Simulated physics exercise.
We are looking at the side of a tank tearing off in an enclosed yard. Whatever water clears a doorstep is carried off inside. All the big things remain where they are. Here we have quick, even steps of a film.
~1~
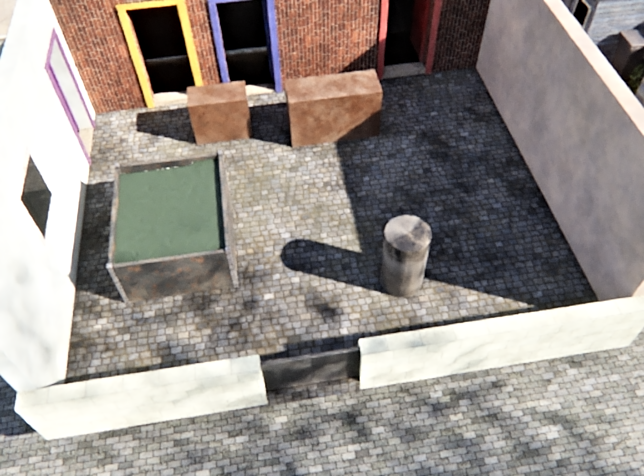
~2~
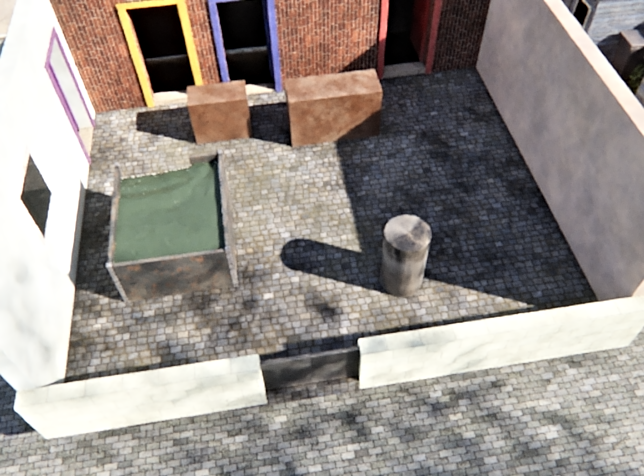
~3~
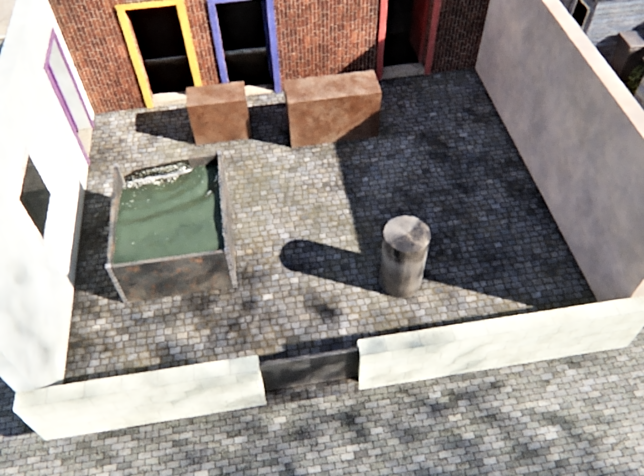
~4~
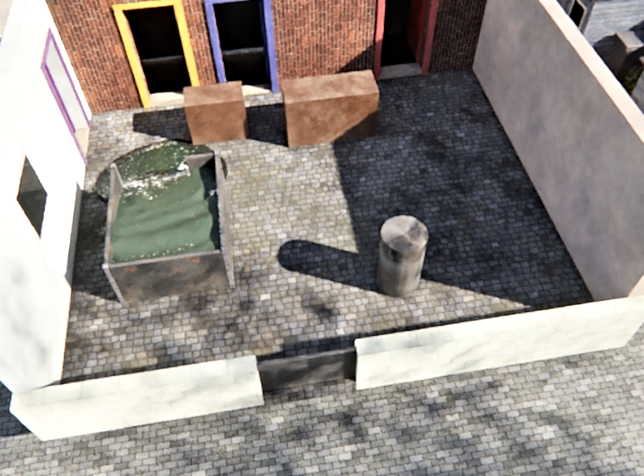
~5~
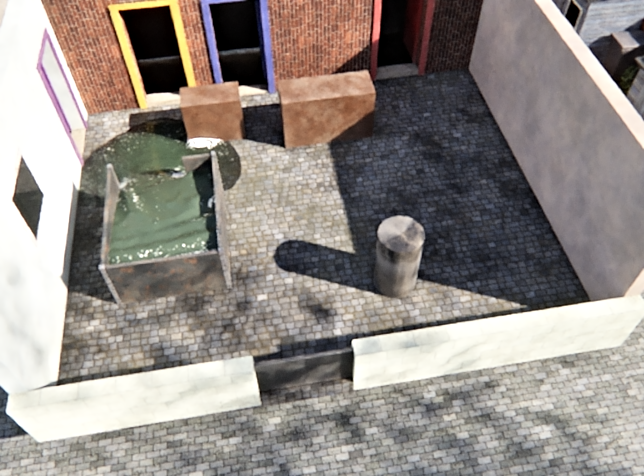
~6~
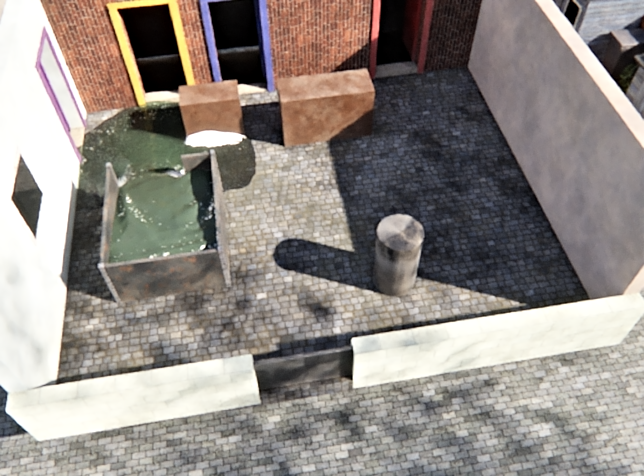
A walled, paved yard held an open tank of green water, which sloshed and sank as water poured out its far side and spread across the paving toward the brown blocks and left wall.
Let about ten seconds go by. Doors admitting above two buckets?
As I see it, I expect the blue door to let through an acceptable amount. I expect the red door to let through an acceptable amount. I expect the yellow door to let through too much. I expect the purple door to let through too much.
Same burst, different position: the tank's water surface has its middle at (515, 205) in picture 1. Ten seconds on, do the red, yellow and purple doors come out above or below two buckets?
Red door exceeds the limit; yellow door falls short; purple door exceeds the limit.
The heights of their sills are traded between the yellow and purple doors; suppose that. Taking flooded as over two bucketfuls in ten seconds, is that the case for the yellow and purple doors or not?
Yellow door runs over, purple door runs over.
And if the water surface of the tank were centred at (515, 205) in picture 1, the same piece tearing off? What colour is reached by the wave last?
It would be the one in purple.
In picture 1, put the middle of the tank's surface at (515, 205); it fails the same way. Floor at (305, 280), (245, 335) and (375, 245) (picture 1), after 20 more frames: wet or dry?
Log: No flood; no flood; no flood.
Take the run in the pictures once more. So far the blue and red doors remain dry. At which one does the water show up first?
That's the one in blue.
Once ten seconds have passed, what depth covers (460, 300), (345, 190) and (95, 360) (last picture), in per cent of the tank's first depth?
Some 2, 2 and 6 in a hundred.
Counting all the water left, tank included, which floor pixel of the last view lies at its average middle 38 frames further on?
Near (224, 168).
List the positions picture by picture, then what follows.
The first frame shows the open tank at (170, 209) is whole and still.
In the second frame, water pours out on the open tank's far side and has run to a hidden place.
In the third frame, the front is at a hidden place, out from the gap on the open tank's far side.
In the fourth frame, water pours out on the open tank's far side and has run to (178, 142).
In the fifth frame, water pours out on the open tank's far side and has run to (165, 121).
In the sixth frame, the front is at (133, 107), out from the gap on the open tank's far side.
A moment on, water covers 15 % of the floor; the blue door not reached, the red door not reached, the yellow door far over two buckets in, the purple door over two buckets in.
Next, water covers 25 % of the floor; the blue door wet at the sill, nothing in, the red door not reached, the yellow door far over two buckets in, the purple door far over two buckets in.
Then, water covers 35 % of the floor; the blue door wet at the sill, nothing in, the red door not reached, the yellow door far over two buckets in, the purple door far over two buckets in.
Later, water covers 45 % of the floor; the blue door under two buckets in, the red door wet at the sill, nothing in, the yellow door far over two buckets in, the purple door far over two buckets in.
In the end, water covers 85 % of the floor; the blue door under two buckets in, the red door wet at the sill, nothing in, the yellow door far over two buckets in, the purple door far over two buckets in.
